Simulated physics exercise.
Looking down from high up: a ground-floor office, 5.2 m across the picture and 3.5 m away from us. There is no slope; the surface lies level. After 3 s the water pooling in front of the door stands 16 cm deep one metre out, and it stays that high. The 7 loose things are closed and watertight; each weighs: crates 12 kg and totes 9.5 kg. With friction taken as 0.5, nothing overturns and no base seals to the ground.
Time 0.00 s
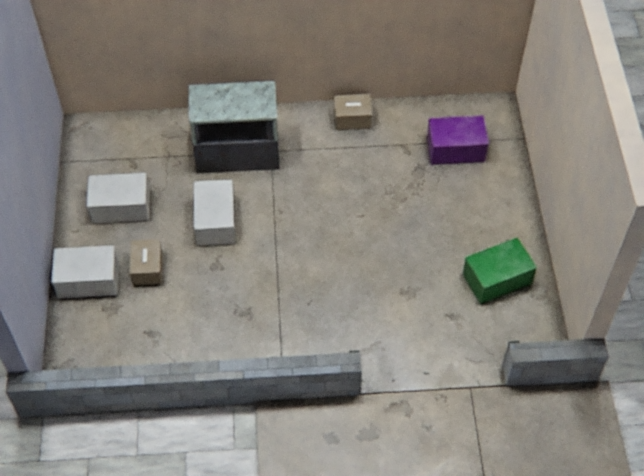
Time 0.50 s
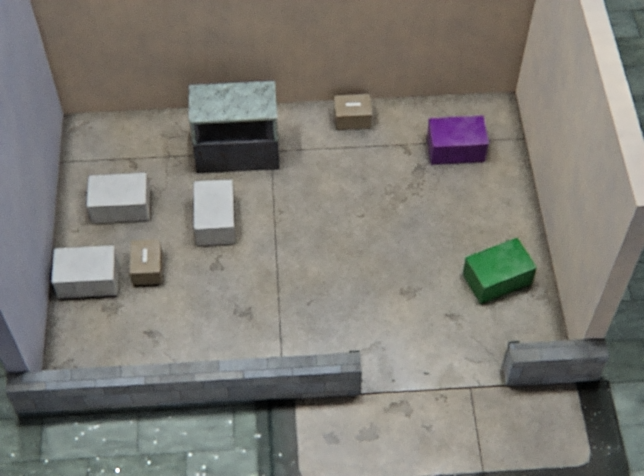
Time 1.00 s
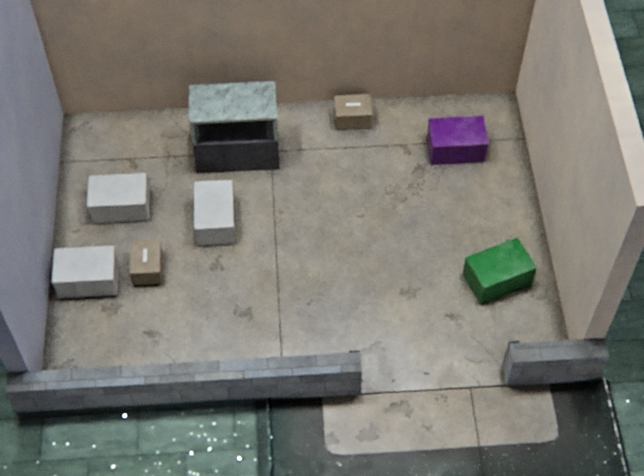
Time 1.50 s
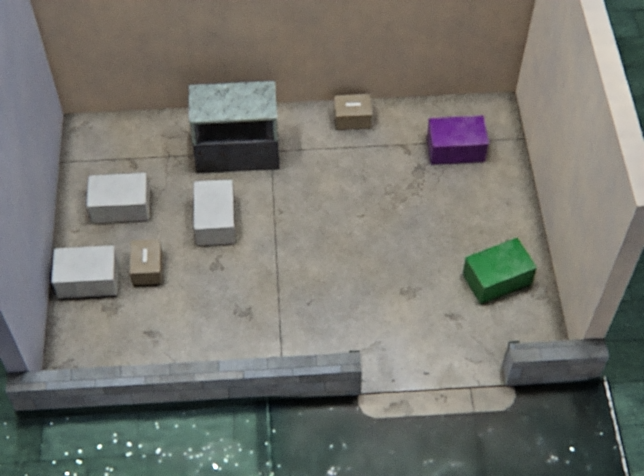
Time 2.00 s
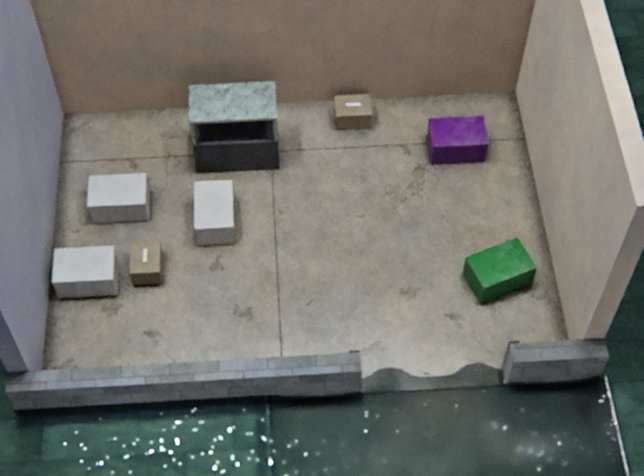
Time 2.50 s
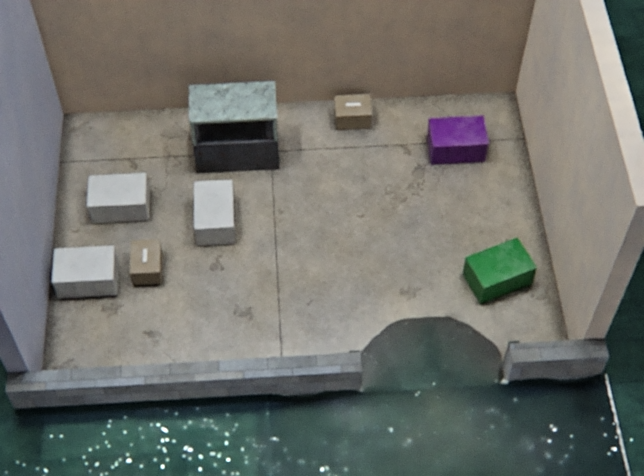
Ground-floor office seen from above, water spreading over the paving outside, then entering through the doorway while crates and boxes stay still.
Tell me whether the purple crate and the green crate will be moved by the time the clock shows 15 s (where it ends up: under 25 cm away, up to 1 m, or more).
Judging by where they end up, the purple crate drifts a modest distance while the green crate ends well away.
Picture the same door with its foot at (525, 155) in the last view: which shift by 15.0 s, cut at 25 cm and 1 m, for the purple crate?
Outcome: The purple crate moves far off.
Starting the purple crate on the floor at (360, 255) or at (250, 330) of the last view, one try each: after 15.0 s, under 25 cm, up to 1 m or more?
Taking them in order, it is swept well off and then it keeps its spot.
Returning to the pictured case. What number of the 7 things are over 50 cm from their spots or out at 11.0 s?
By that time the total stands at 3.
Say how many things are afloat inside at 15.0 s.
At that time the total is 7.
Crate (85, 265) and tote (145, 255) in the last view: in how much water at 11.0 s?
Depths: Near 4 cm, then near 4 cm.
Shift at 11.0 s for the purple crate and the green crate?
I'd say about 60 and 200 centimetres.
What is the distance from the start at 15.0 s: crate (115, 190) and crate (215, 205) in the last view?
In that order: 100 cm, 120 cm.
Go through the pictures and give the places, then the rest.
The first picture shows the purple crate at (459, 131), on the bottom; the green crate at (501, 262), on the bottom; water covers 0.0 m2; 0 of 7 have shifted.
The second picture shows the purple crate at (459, 131), on the bottom; the green crate at (501, 262), on the bottom; 0.0 m2 under water; 0 of 7 have shifted.
The third picture shows the purple crate at (459, 131), on the bottom; the green crate at (501, 262), on the bottom; 0.0 m2 under water; 0 of 7 have shifted.
The fourth picture shows the purple crate at (459, 131), on the bottom; the green crate at (501, 262) rests on the ground; water covers 0.0 m2; 0 of 7 have shifted.
The fifth picture shows the purple crate at (459, 131), on the bottom; the green crate at (501, 262), on the bottom; water covers 0.0 m2; 0 of 7 have shifted.
The sixth picture shows the purple crate at (459, 131) rests on the ground; the green crate at (501, 262), on the bottom; water covers 0.6 m2; 0 of 7 have shifted.
After 3.5 s the purple crate is near (459, 131), 0.0 m from its start, aground; the green crate is near (501, 262), 0.0 m from its start, aground; 0 afloat.
After 6.8 s the purple crate is near (463, 96), 0.5 m from its start, afloat; the green crate is near (493, 136), 1.6 m from its start, afloat; 3 afloat.
After 11.0 s the purple crate is near (486, 87), 0.7 m from its start, afloat; the green crate is near (417, 109), 2.1 m from its start, afloat; 3 afloat.
After 15.0 s the purple crate is near (495, 94), 0.6 m from its start, afloat; the green crate is near (292, 103), 2.9 m from its start, afloat; 7 afloat.
